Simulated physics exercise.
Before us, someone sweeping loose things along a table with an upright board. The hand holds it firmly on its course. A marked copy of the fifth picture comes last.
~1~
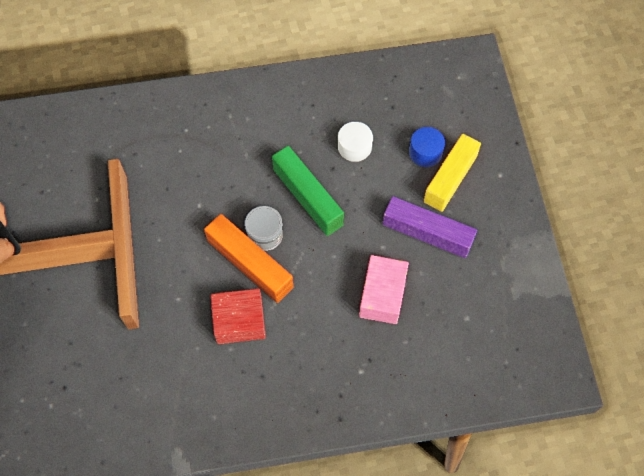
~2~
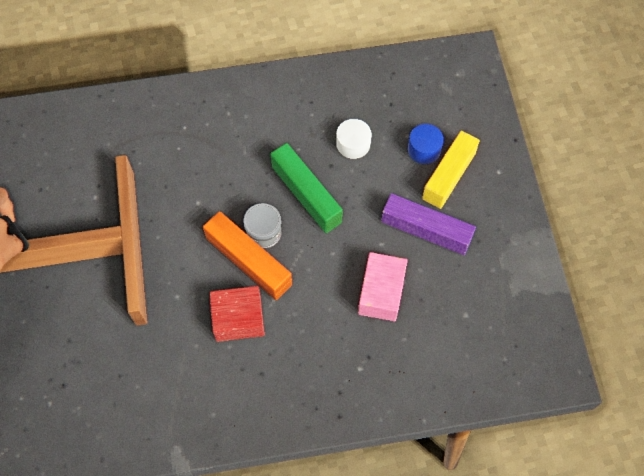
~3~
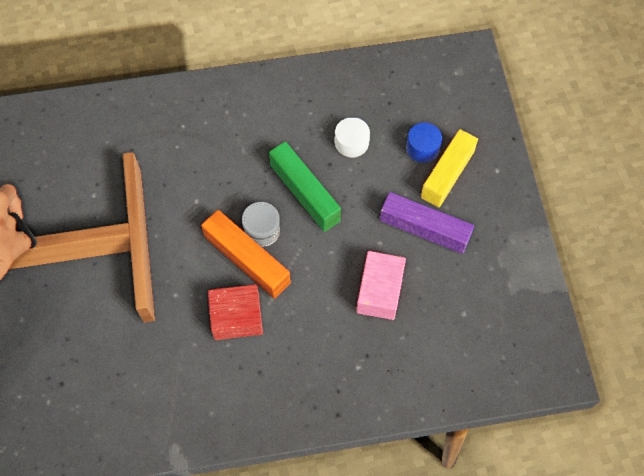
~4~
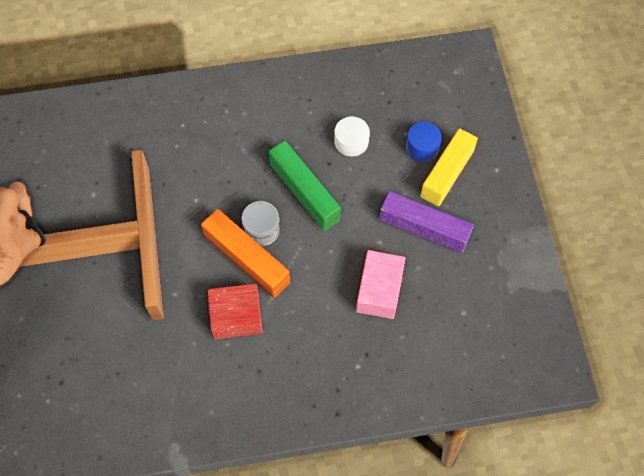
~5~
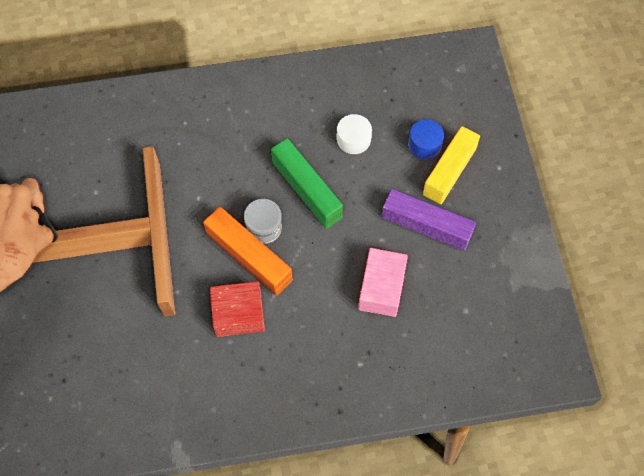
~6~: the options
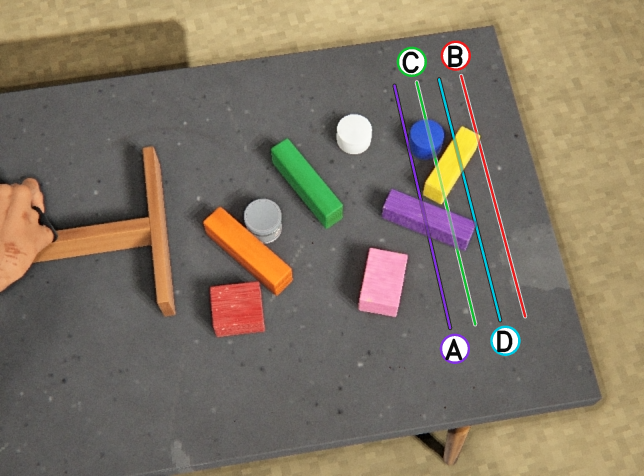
The clip opens on a dark speckled table scattered with colourful blocks, sticks and small cylinders, with a hand at the left edge gripping a T-shaped wooden board. The hand pushes the board slowly rightward, narrowing the gap to the orange stick and red block, while all the loose pieces stay in place.
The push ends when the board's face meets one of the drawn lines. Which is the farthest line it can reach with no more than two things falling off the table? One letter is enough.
The farthest such stop is B.
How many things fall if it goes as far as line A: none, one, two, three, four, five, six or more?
In all, none.
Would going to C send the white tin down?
No.
On the marked copy, A at (421, 200); B at (491, 189); C at (444, 196); D at (468, 193).
With B. Early on, board (279, 203); red block (284, 322); green stick (323, 172).
Further on, board (398, 185); yellow bar (486, 164); purple bar (469, 225).
At the end, board (493, 171); yellow bar over the edge; purple bar over the edge; two fallen.
As for the rest, A is within the limit but short; C is within the limit but short; D is within the limit but short.
